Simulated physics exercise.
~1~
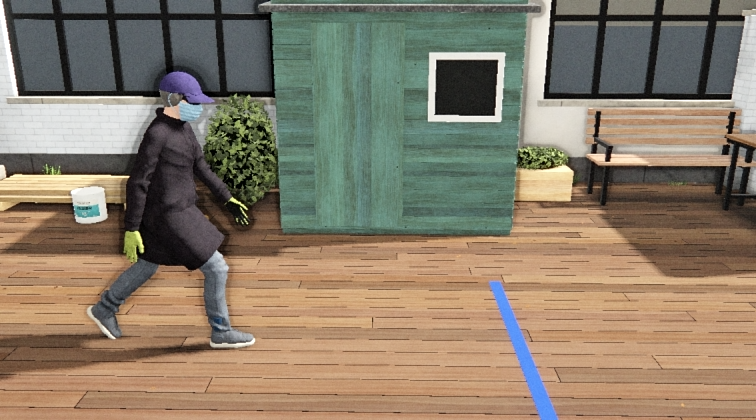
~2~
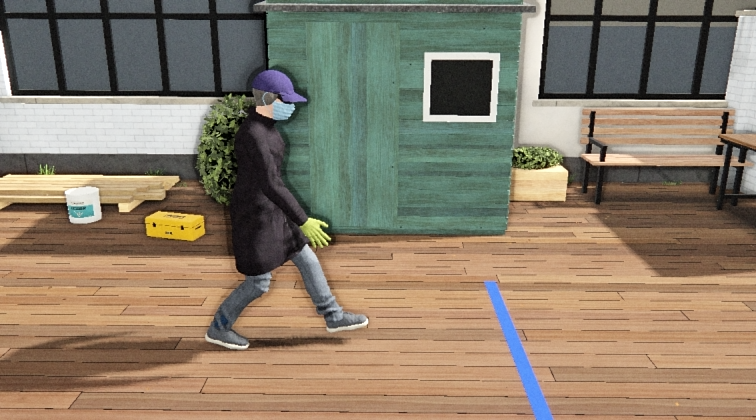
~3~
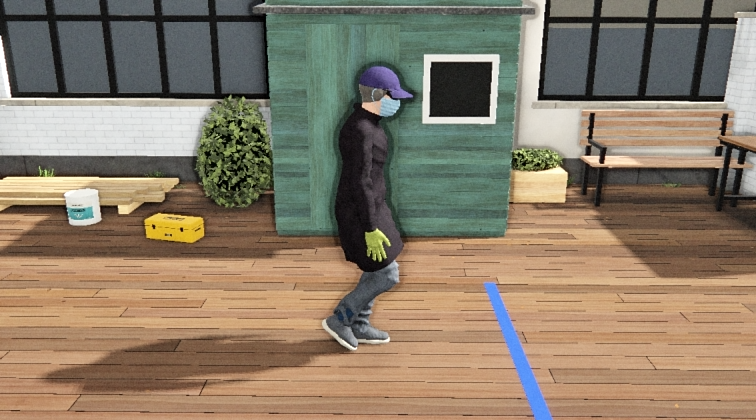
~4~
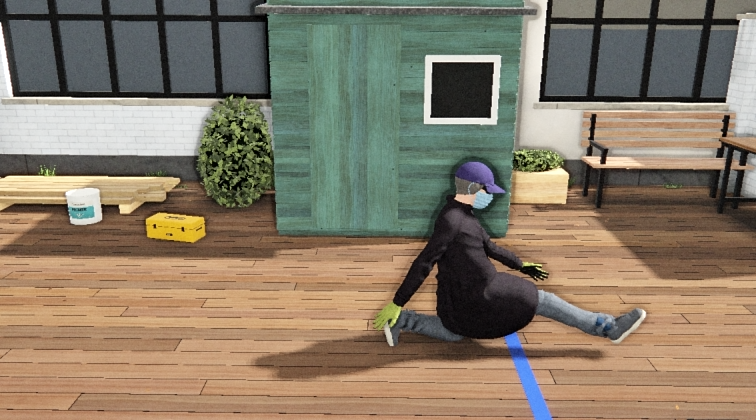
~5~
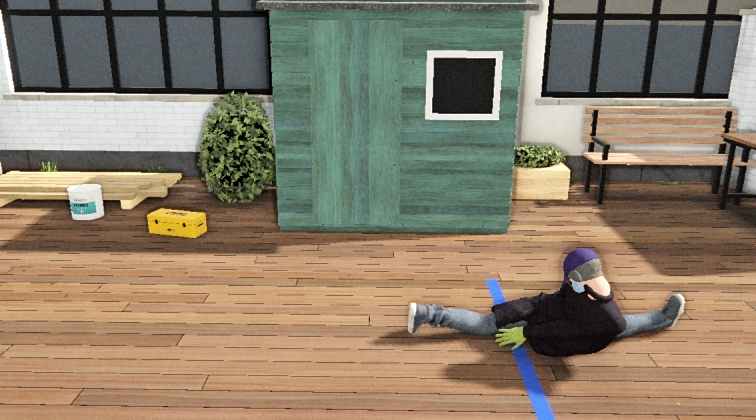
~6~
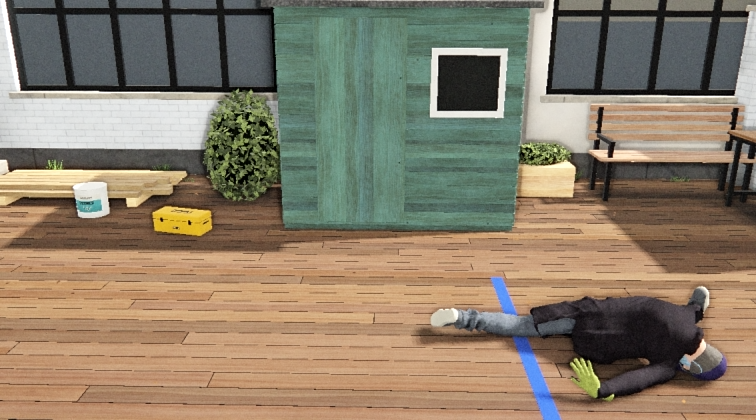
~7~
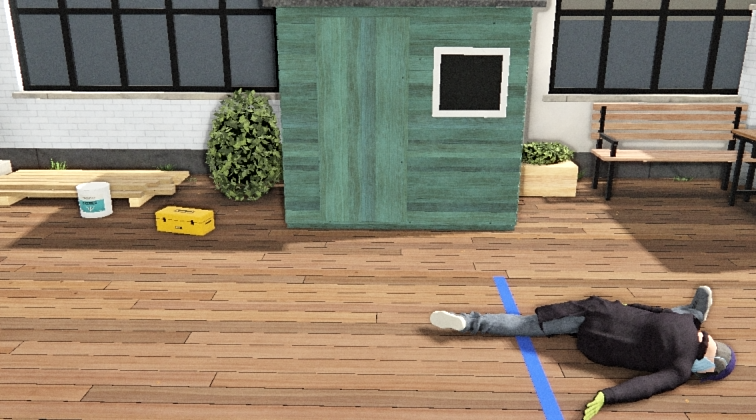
On a wooden deck, a masked person walks right, falls and lies across a blue strip.
